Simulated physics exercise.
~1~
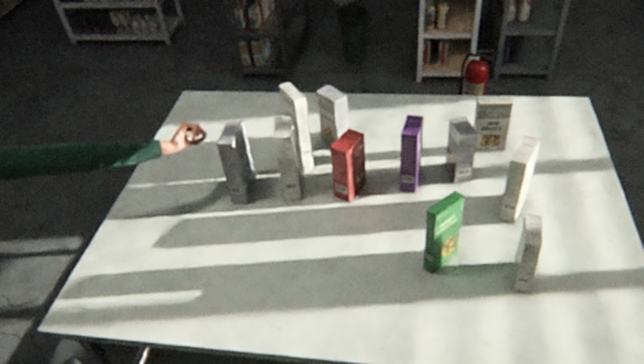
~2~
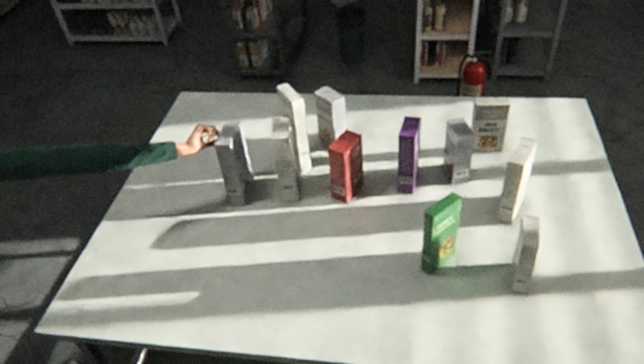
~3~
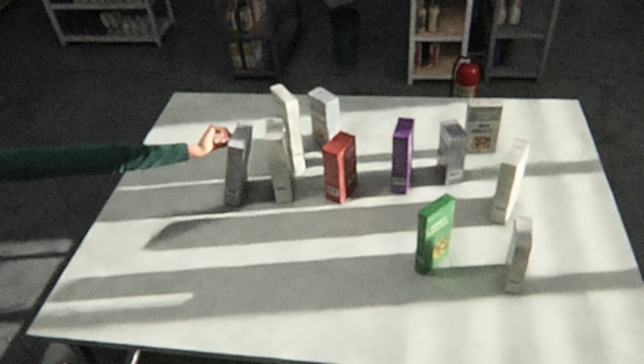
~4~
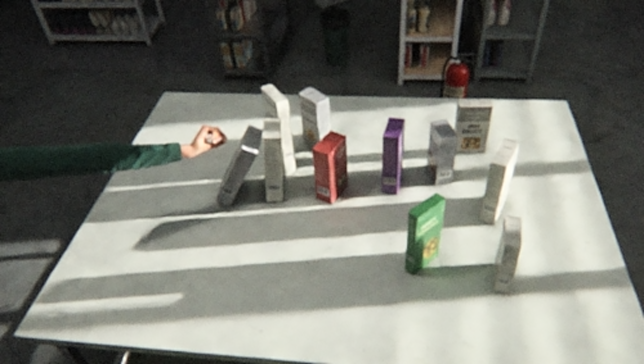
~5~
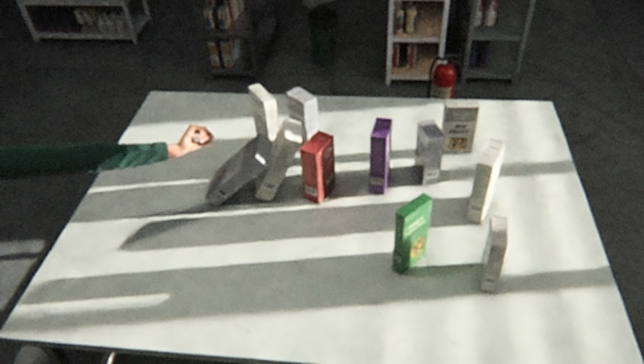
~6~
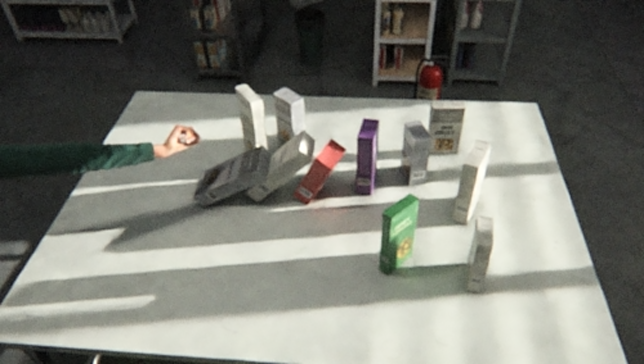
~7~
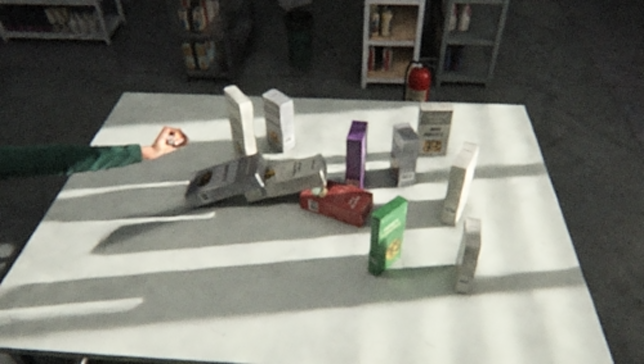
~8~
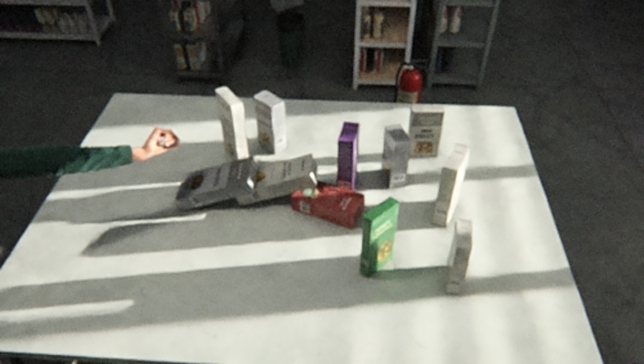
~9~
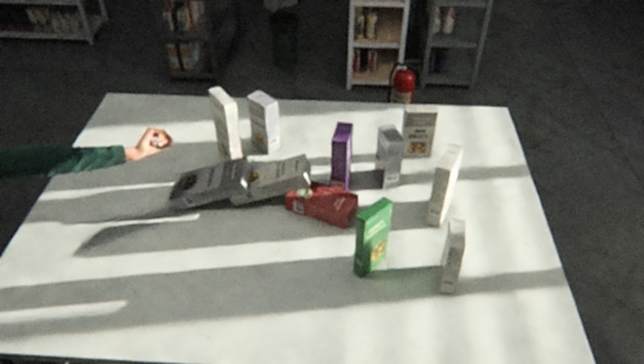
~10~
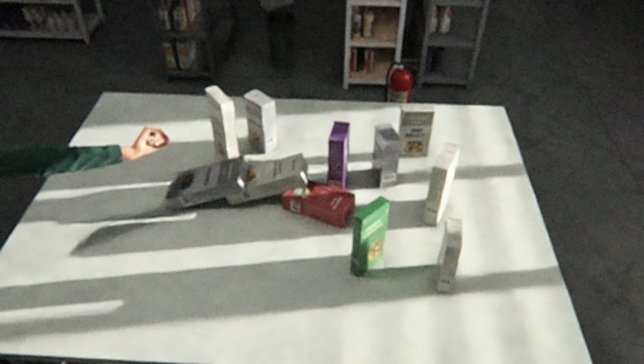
In a dim shop, eleven upright boxes stand on a pale table streaked with shadows, among them a red, a purple and a green one. A hand in a dark green sleeve reaches in from the left and pushes the nearest grey box, which tips to the right. It falls against the pale grey box beside it, and that one leans over into the red box. The red box topples too, coming down flat just behind the green one. The three fallen boxes lie in a row, while the green, purple and remaining boxes still stand.
